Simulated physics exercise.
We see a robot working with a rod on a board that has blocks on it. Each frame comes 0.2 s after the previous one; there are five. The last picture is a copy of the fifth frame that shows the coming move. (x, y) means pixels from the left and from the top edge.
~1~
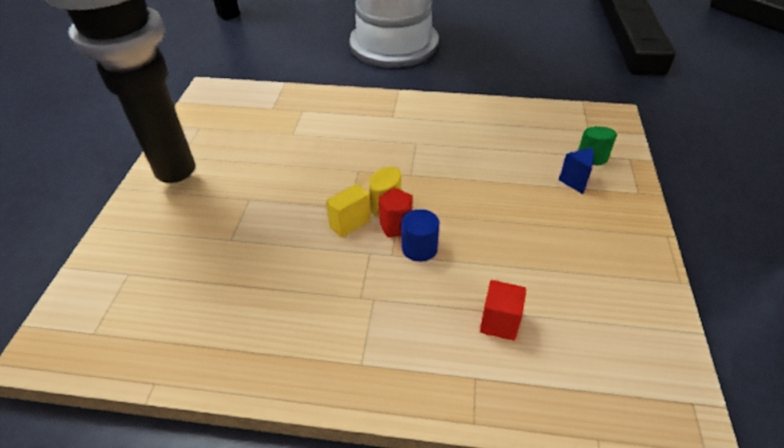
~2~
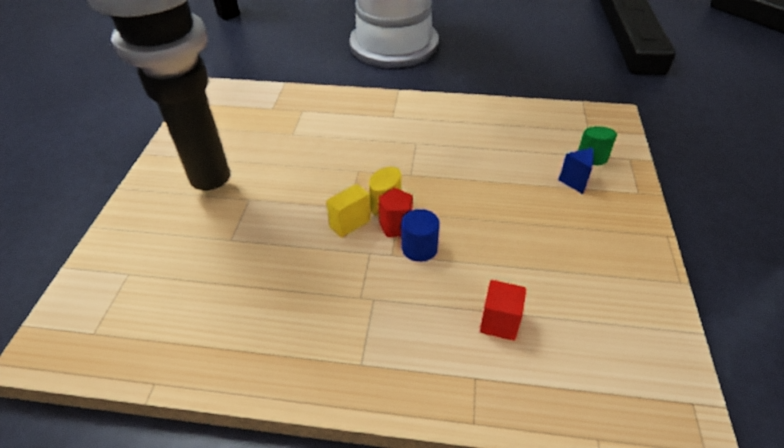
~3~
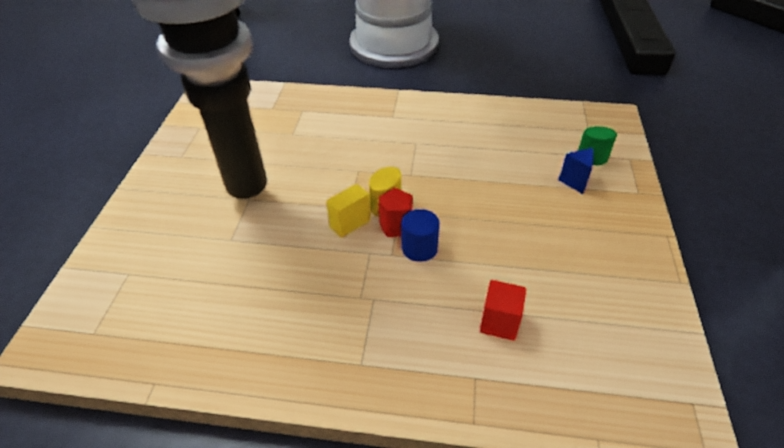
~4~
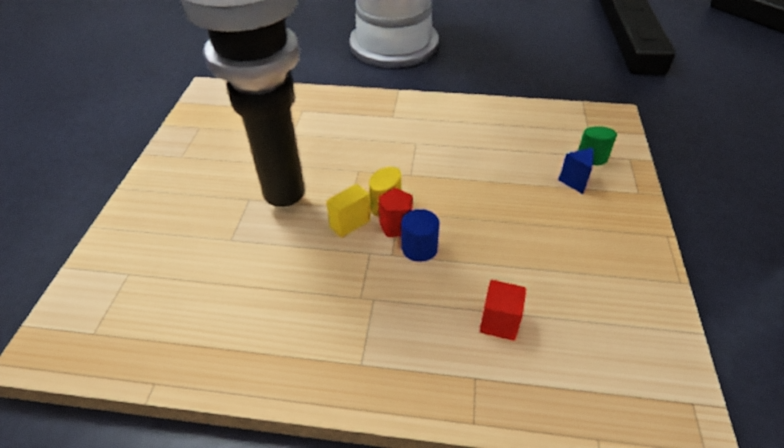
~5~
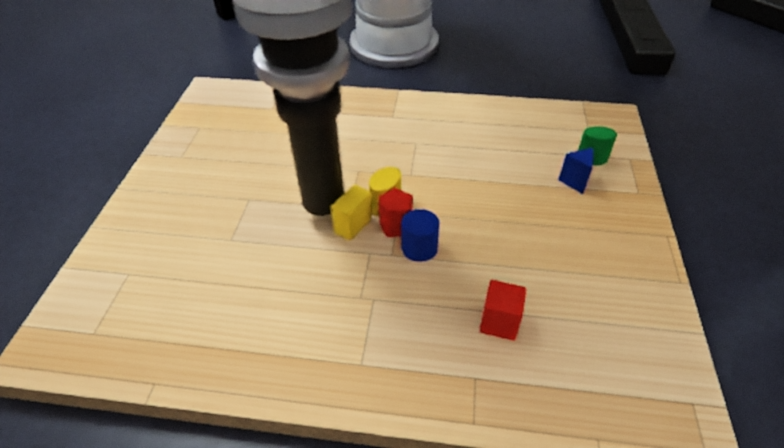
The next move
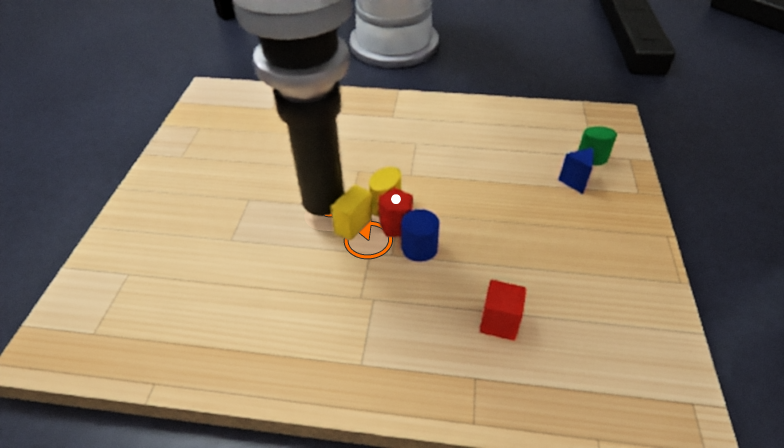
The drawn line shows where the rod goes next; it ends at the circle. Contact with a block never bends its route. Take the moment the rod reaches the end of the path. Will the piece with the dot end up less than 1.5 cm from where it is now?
Going by the path, no.
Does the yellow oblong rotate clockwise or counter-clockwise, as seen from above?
Seen from above, its turn is counter-clockwise.
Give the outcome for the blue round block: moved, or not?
The blue round block changes place.
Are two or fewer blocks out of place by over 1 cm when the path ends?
No, I don't think so.
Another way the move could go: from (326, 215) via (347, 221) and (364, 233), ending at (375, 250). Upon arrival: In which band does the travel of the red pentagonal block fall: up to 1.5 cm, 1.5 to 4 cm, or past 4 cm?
The shift is from 1.5 to 4 cm.
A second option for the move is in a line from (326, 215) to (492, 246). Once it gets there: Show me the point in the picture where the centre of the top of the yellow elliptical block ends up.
Roughly at (406, 175).
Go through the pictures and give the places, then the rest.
The first frame shows lower end of the rod (175, 170), tops of blocks, yellow oblong (348, 196), yellow elliptical block (385, 178), red pentagonal block (396, 199), blue round block (421, 221).
The second frame shows rod (210, 177), blocks as before.
The third frame shows rod (247, 185), blocks as before.
The fourth frame shows rod (284, 192), blocks as before.
The fifth frame shows rod (324, 201), yellow oblong (351, 198), yellow elliptical block (385, 178), red pentagonal block (396, 199), blue round block (421, 221).
The drawn path runs from (326, 215) over (347, 216) and (362, 225) to (368, 240); the dot is on the red pentagonal block.
On the path given first. Halfway along, rod (355, 205); yellow oblong (382, 206), turned 15° anticlockwise; yellow elliptical block (389, 177), turned 15° anticlockwise; red pentagonal block (416, 200), turned 10° anticlockwise; blue round block (428, 224).
At the end, rod (367, 226); yellow oblong (403, 217), turned 45° anticlockwise; yellow elliptical block (390, 177), turned 20° anticlockwise; red pentagonal block (429, 201), turned 35° anticlockwise; blue round block (437, 227).
